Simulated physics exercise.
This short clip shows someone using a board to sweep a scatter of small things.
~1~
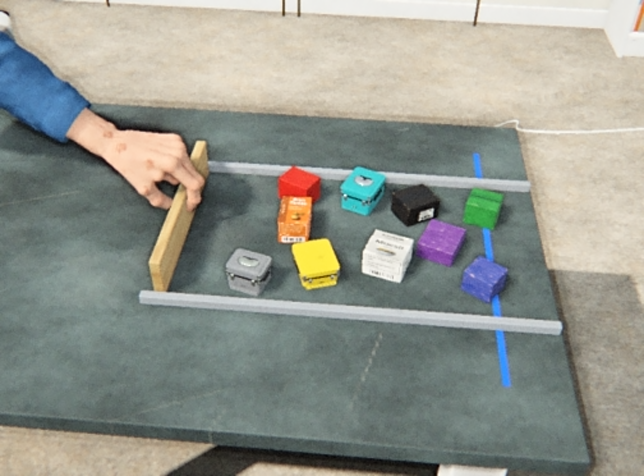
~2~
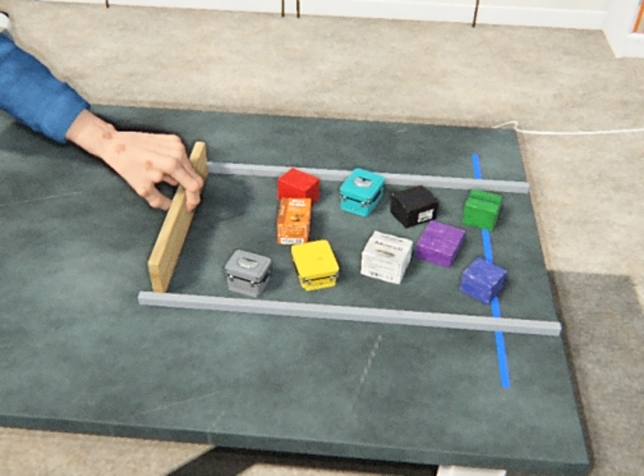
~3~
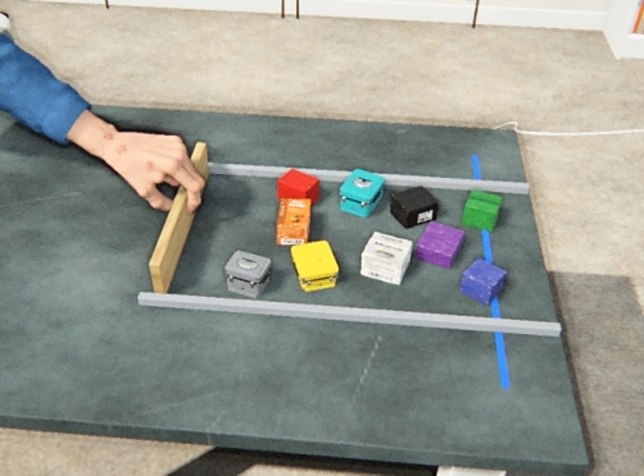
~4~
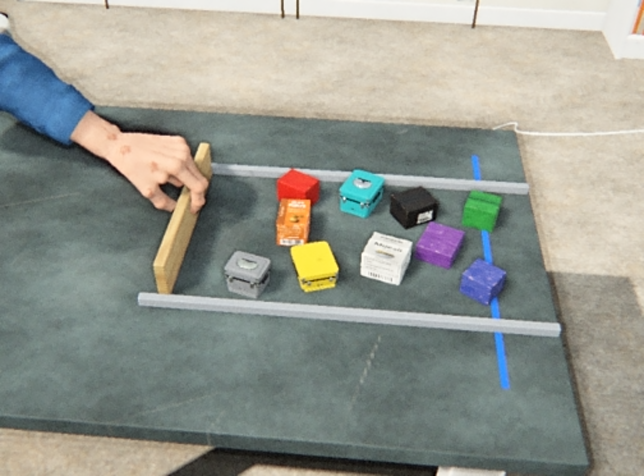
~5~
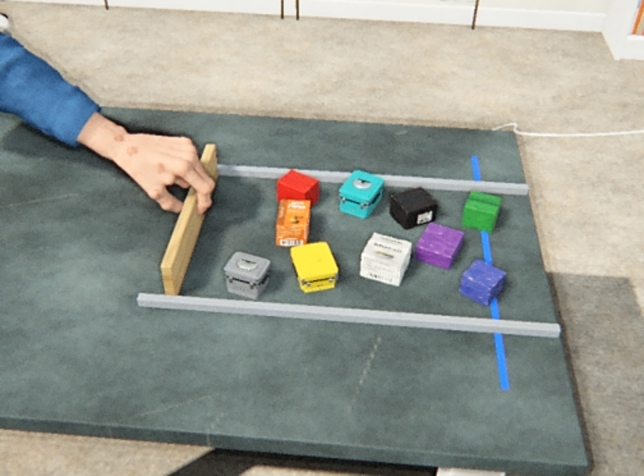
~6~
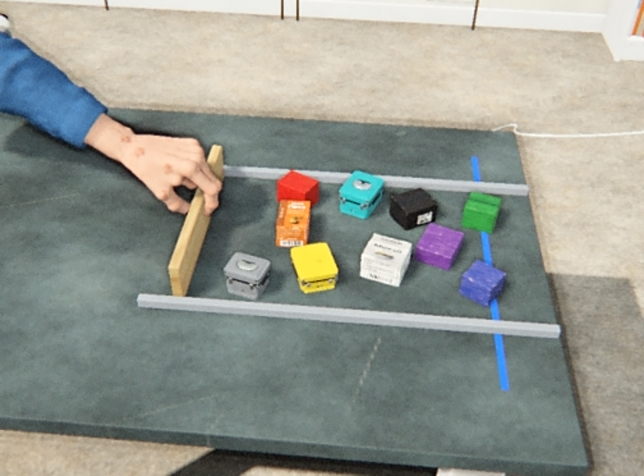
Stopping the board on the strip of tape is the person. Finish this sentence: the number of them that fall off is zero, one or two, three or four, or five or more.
The number of them that fall off is three or four.
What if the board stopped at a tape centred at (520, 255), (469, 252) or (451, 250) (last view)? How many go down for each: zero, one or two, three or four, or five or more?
Place by place: Five or more, then three or four, then one to two.
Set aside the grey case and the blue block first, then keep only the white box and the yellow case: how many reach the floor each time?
2 for the first case, 2 for the second.
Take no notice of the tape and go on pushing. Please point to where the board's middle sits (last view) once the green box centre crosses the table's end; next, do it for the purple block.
(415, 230) and then (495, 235), give or take.
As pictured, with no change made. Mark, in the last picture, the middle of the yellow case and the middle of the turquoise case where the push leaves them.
The first sits around (547, 284), while the other sits around (533, 201).
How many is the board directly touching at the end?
That makes 3.
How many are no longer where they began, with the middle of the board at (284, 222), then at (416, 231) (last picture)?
So 4, and at the other place 10.
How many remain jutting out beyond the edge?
That would be 3.
A little later, none off yet; green box at rest near (481, 213); blue block at rest near (482, 283); purple block at rest near (439, 246).
Next, none off yet; green box moving near (491, 215); blue block shifted about its own width near (504, 283); purple block at rest near (441, 245).
Later still, two off so far; green box dropping near (558, 294); blue block dropping near (566, 357); purple block shifted about its own width near (493, 248).
When it is over, the number that fall off is three or four; down, white box, black box, blue block and green box.
